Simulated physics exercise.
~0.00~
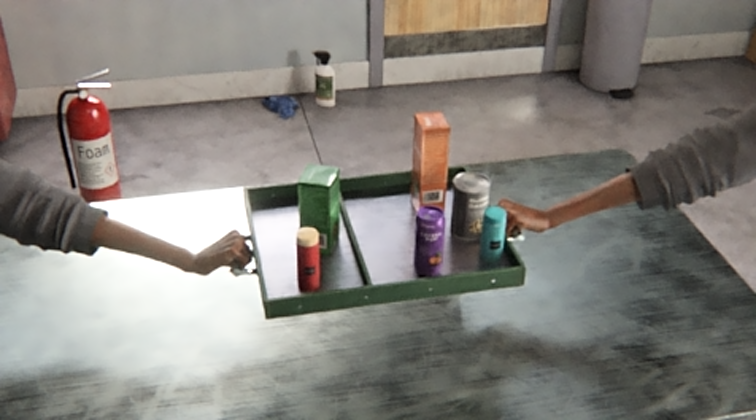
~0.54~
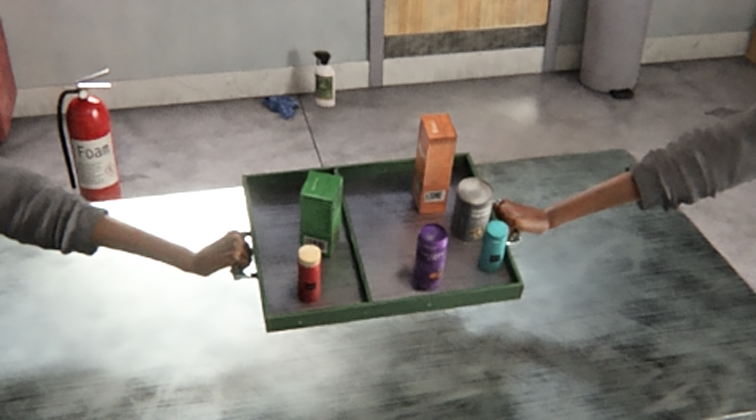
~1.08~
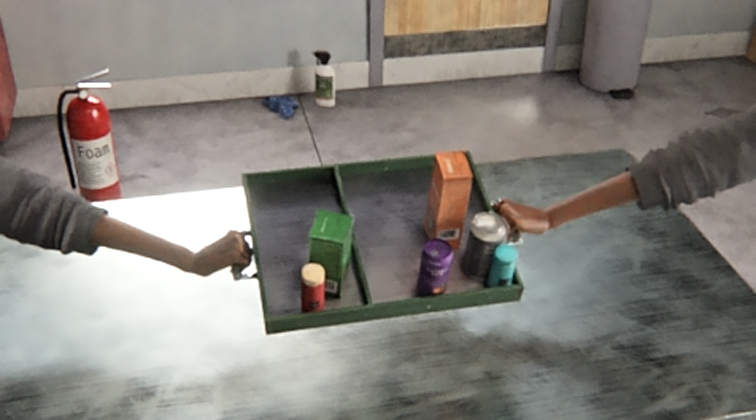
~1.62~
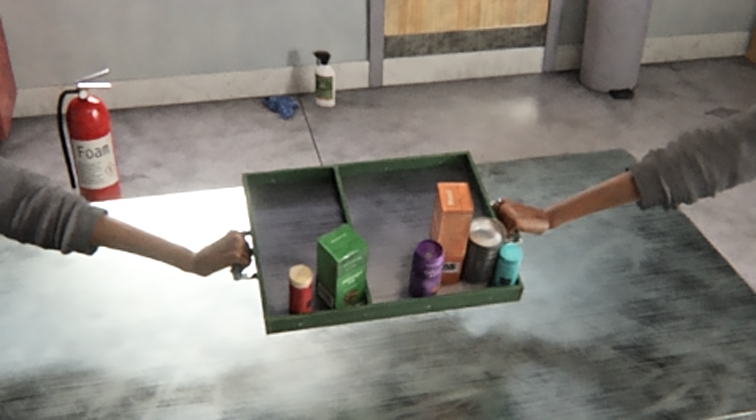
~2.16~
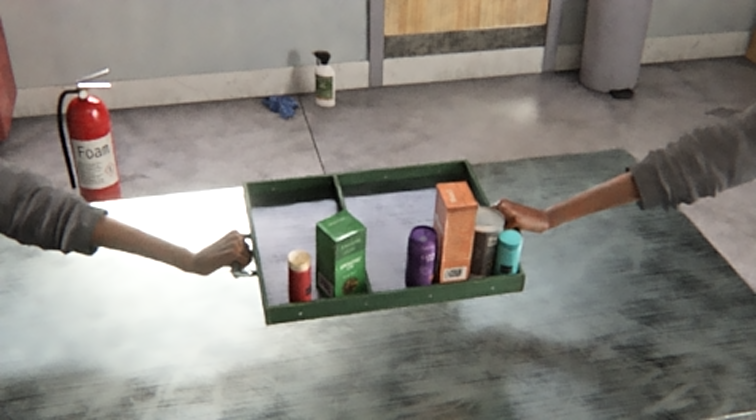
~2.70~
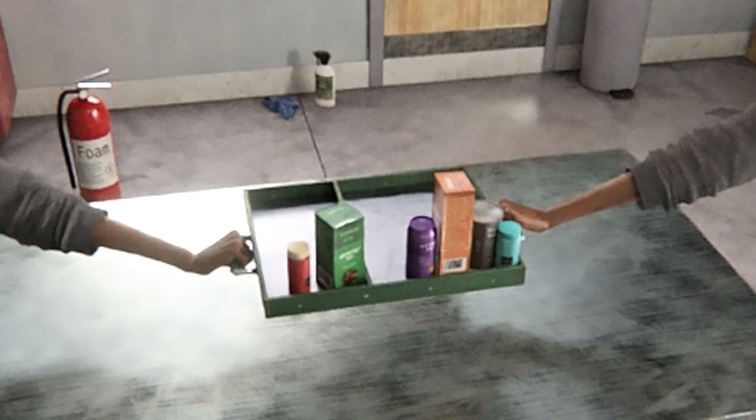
We see two hands holding a green tray of cartons, shakers, a purple can and a grey tin above a table; they tip it toward the near side, the items slide toward that rim, and the tray is levelled with everything upright near the front.
